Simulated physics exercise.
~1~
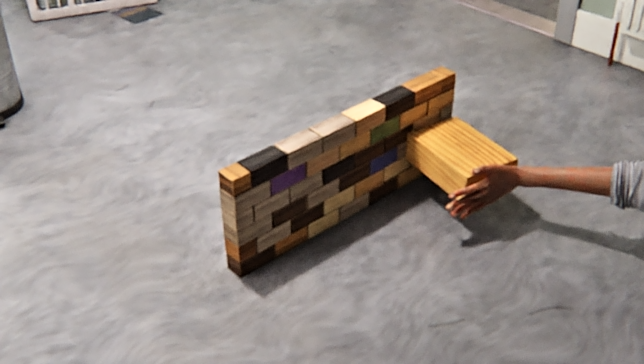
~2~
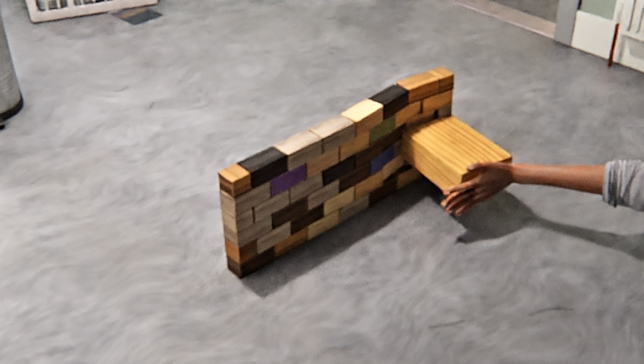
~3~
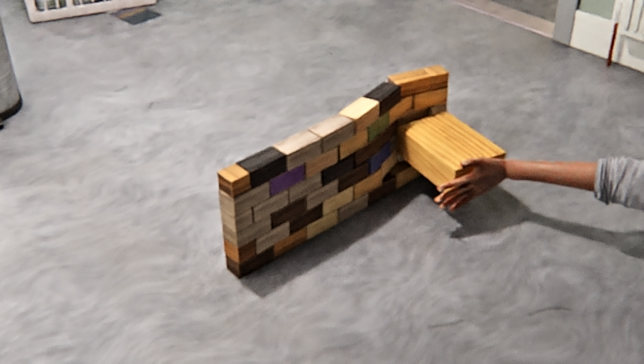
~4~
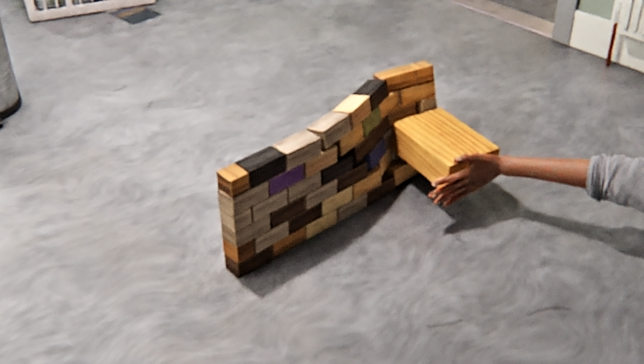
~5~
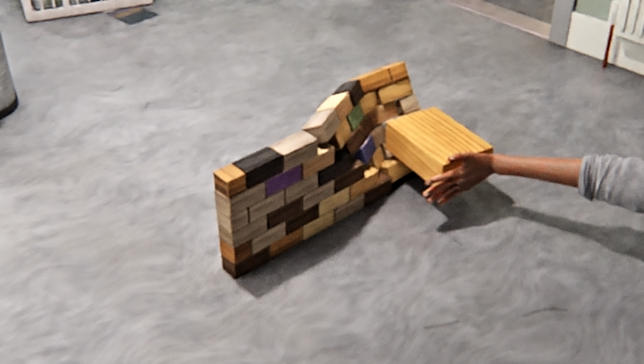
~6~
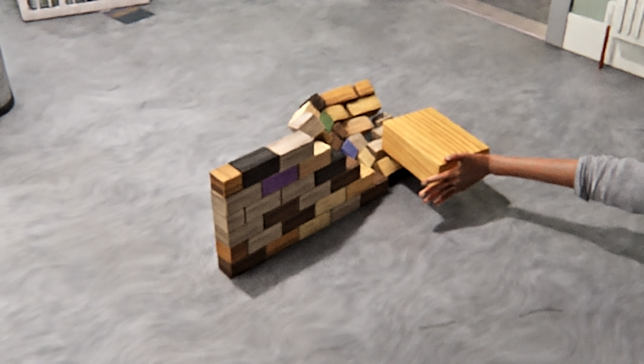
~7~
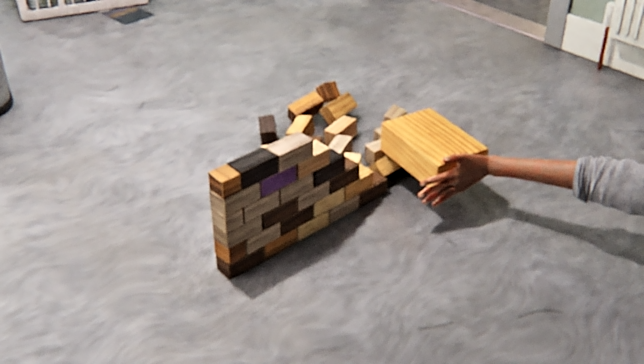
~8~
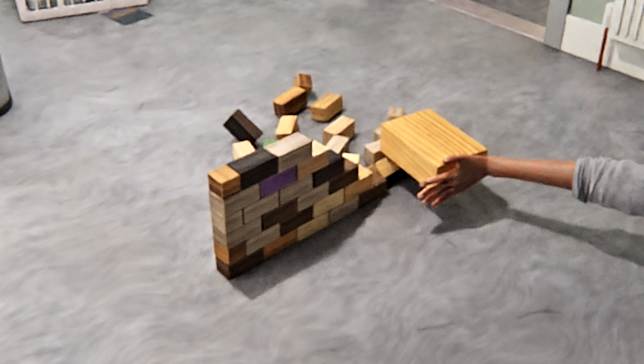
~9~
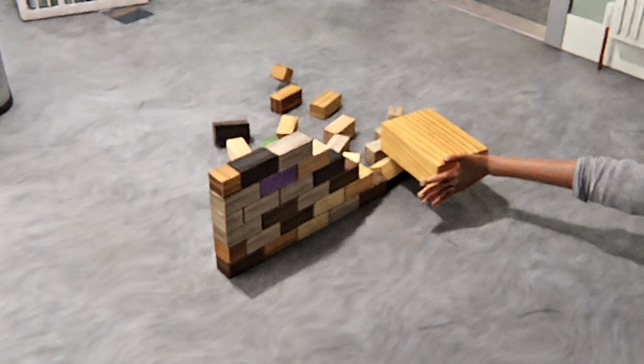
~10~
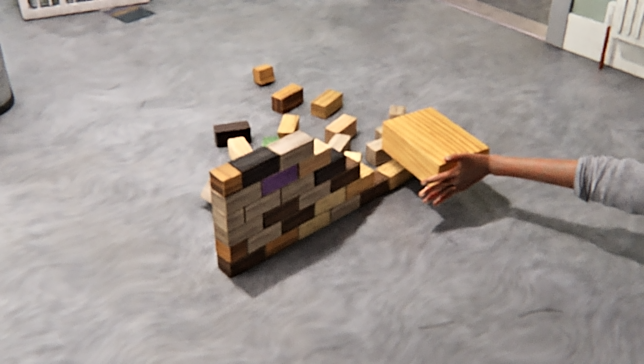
On a grey floor, a hand pushed a long wooden block into the right end of a low wall of mixed-colour wooden blocks, which bent back and crumbled, scattering pieces behind it while the left part with the purple block stayed standing.
